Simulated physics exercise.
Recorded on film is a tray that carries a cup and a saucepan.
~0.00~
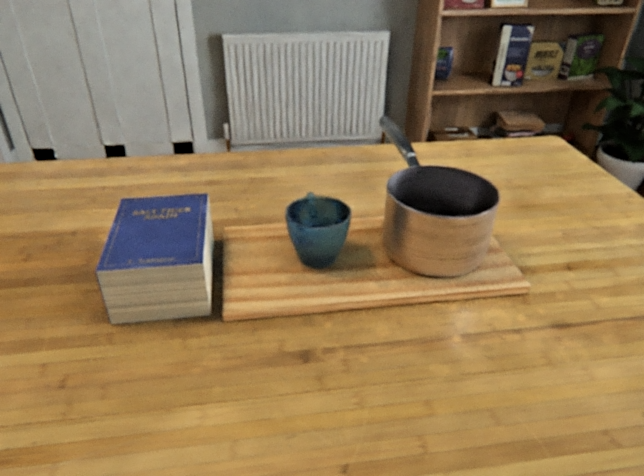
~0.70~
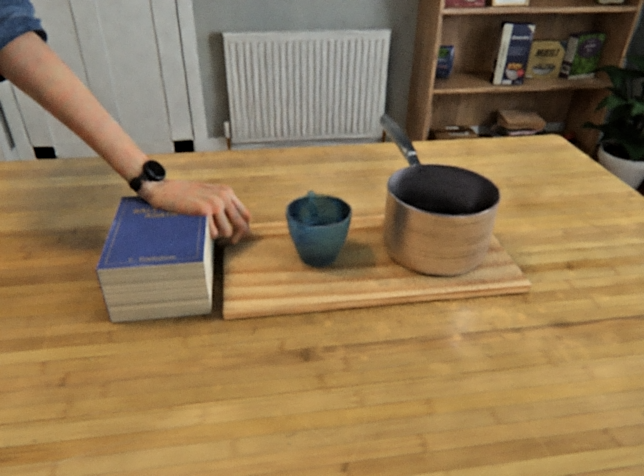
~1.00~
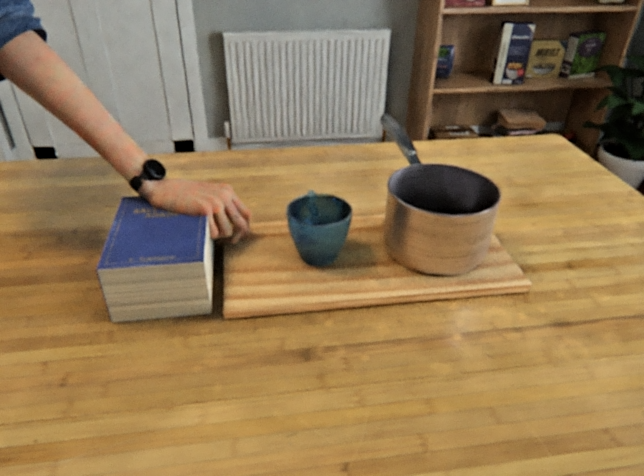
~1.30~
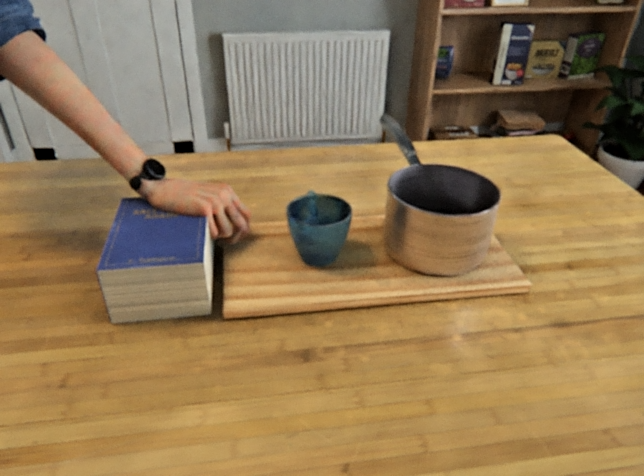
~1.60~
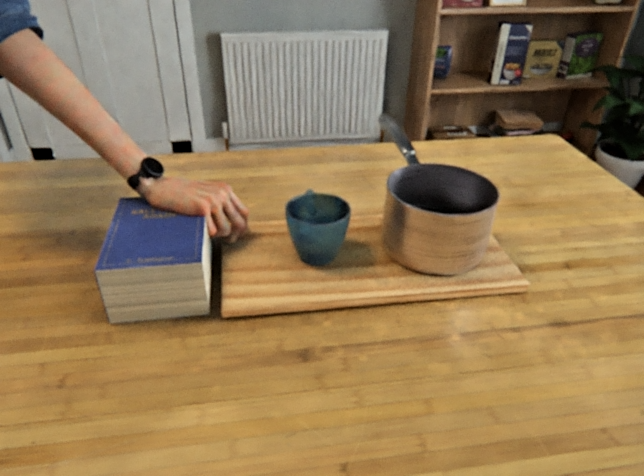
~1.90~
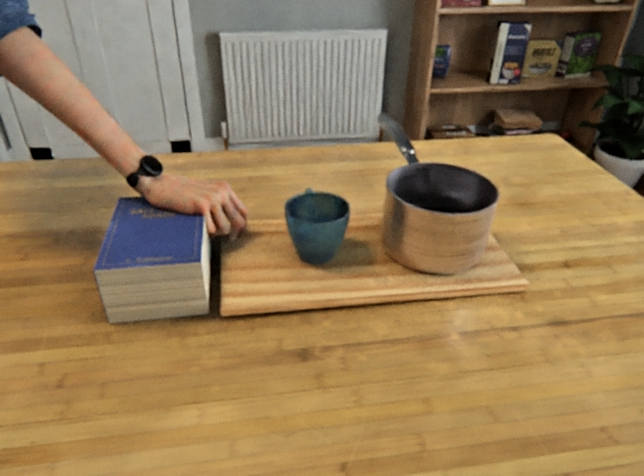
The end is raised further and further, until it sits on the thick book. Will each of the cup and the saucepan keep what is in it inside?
Cup: No, some escapes; saucepan: Yes, it all stays in.
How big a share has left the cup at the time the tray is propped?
I'd say close to 12 in a hundred.
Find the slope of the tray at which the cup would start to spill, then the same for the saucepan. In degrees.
In turn 6 and 35 degrees.
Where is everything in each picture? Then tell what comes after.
In the first frame, the tray lies flat; cup (318, 233) nearly full; saucepan (438, 219) about half full; thick book (156, 295).
The second frame shows a hand takes the end of the tray; cup nearly full, surface at (319, 211); saucepan about half full, surface at (438, 220).
The third frame shows slope near 0°; cup (319, 231) nearly full; saucepan (439, 217) about half full.
The fourth frame shows the tray slopes by about 0°; cup nearly full, surface at (320, 211); saucepan about half full, surface at (438, 220); thick book (157, 294).
In the fifth frame, the end is rising; cup (318, 230) nearly full; saucepan (437, 217) about half full.
In the sixth frame, the end has come up a little; cup nearly full, surface at (318, 209); saucepan about half full, surface at (436, 218); thick book (154, 294).
By 2.6 s, the tray slopes by about 7°; cup, it has slopped over; saucepan, its rim is dry.
By 3.4 s, the tray slopes by about 14°; cup, it has slopped over; saucepan, its rim is dry.
By 4.6 s, the tray slopes by about 13°, resting on the thick book; cup, it has slopped over; saucepan, its rim is dry.
